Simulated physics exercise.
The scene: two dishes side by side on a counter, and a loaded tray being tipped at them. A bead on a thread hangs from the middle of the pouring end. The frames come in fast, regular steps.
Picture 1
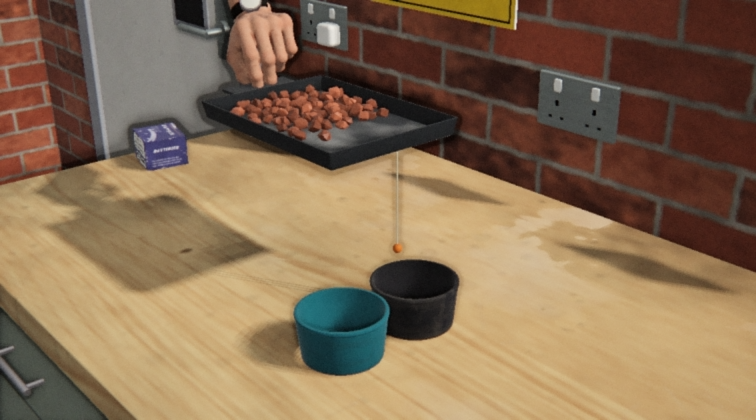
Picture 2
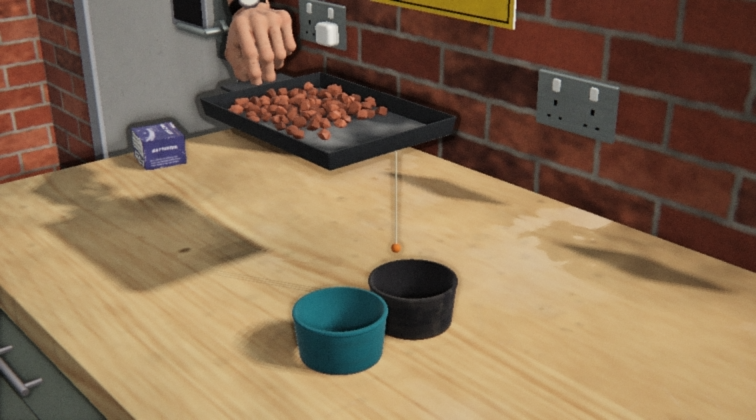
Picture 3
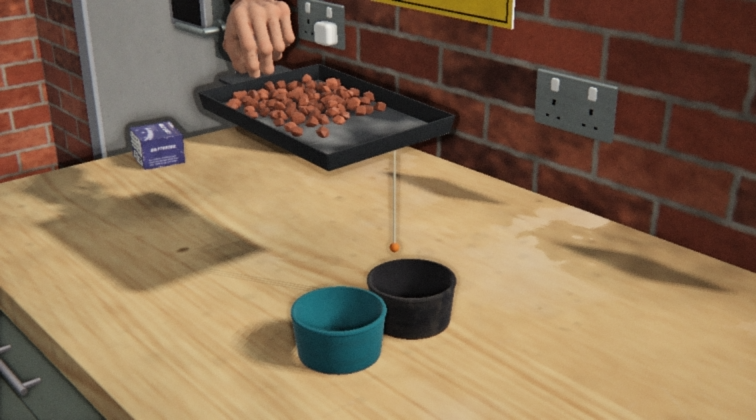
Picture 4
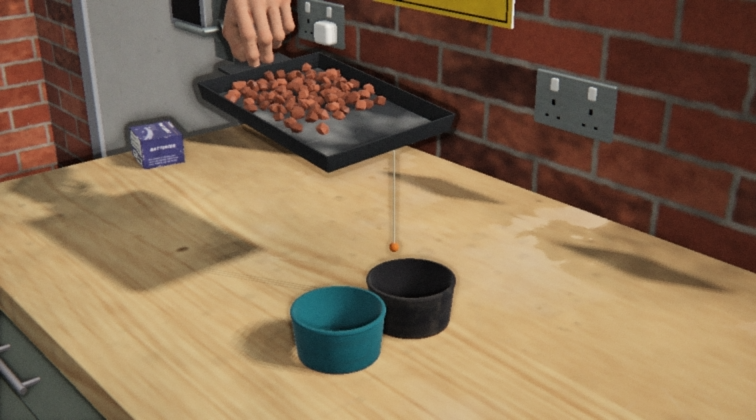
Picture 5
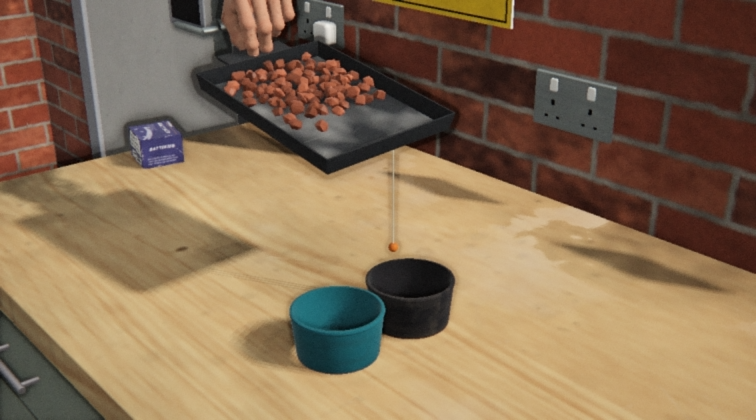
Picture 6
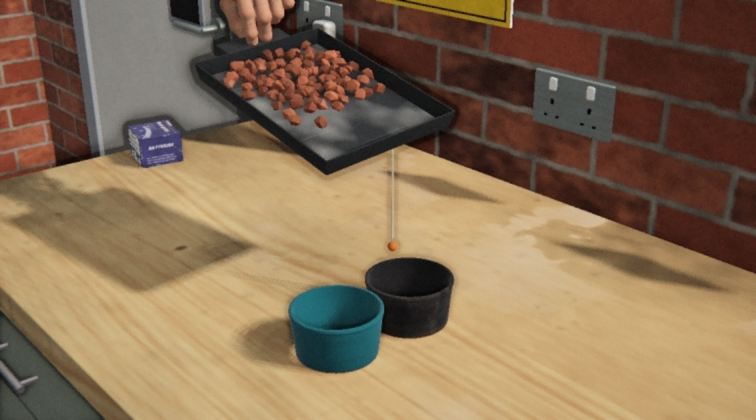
On a wooden counter, a hand gradually tilts a tray of reddish-brown chunks above two dishes.
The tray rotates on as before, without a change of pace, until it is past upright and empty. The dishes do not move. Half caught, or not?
Together they catch over half.
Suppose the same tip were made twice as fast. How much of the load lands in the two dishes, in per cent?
It comes to 60 per cent or so.
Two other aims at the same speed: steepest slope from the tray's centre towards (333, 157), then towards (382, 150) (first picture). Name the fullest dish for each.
First left, then the right dish.
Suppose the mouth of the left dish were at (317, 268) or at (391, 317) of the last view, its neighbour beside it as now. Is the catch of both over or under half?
First not half, then under half.
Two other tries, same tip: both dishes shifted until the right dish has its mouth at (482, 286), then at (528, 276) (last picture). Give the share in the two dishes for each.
Near 0 % and 0 %.
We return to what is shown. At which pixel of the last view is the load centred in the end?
Near (354, 333).
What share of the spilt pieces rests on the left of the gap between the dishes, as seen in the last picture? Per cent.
Close to 60 per cent.
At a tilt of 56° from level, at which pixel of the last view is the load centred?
Roughly at (346, 137).
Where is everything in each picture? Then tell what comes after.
In the first picture, corners of the pouring end (331, 152) and (453, 117), level; middle of the load (306, 110), bits of crushed brick; left dish (371, 345); right dish (444, 312); bead on its thread (397, 248).
In the second picture, corners of the pouring end (330, 152) and (451, 117), level; middle of the load (305, 108).
In the third picture, corners of the pouring end (328, 153) and (450, 115), tipped barely, lowest at the left corner; middle of the load (303, 103).
In the fourth picture, corners of the pouring end (328, 155) and (450, 114), tipped a little, lowest at the left corner; middle of the load (303, 96).
In the fifth picture, corners of the pouring end (328, 157) and (450, 113), tipped a little, lowest at the left corner; middle of the load (302, 88).
In the sixth picture, corners of the pouring end (327, 159) and (450, 111), tipped a little, lowest at the left corner; middle of the load (302, 80); left dish (366, 343); right dish (439, 310).
Just after the last frame, tray tipped steeply; almost all on the tray; about a tenth in the air.
A moment on, tray tipped right over; roughly half on the tray; roughly a quarter in the left dish; about a tenth in the right dish; just a few outside both; about a tenth in the air.
Further on, tray tipped past a quarter turn; roughly half in the left dish; roughly a quarter in the right dish; roughly a quarter outside both.
When it is over, tray tipped past a quarter turn; roughly half in the left dish; roughly a quarter in the right dish; roughly a quarter outside both.
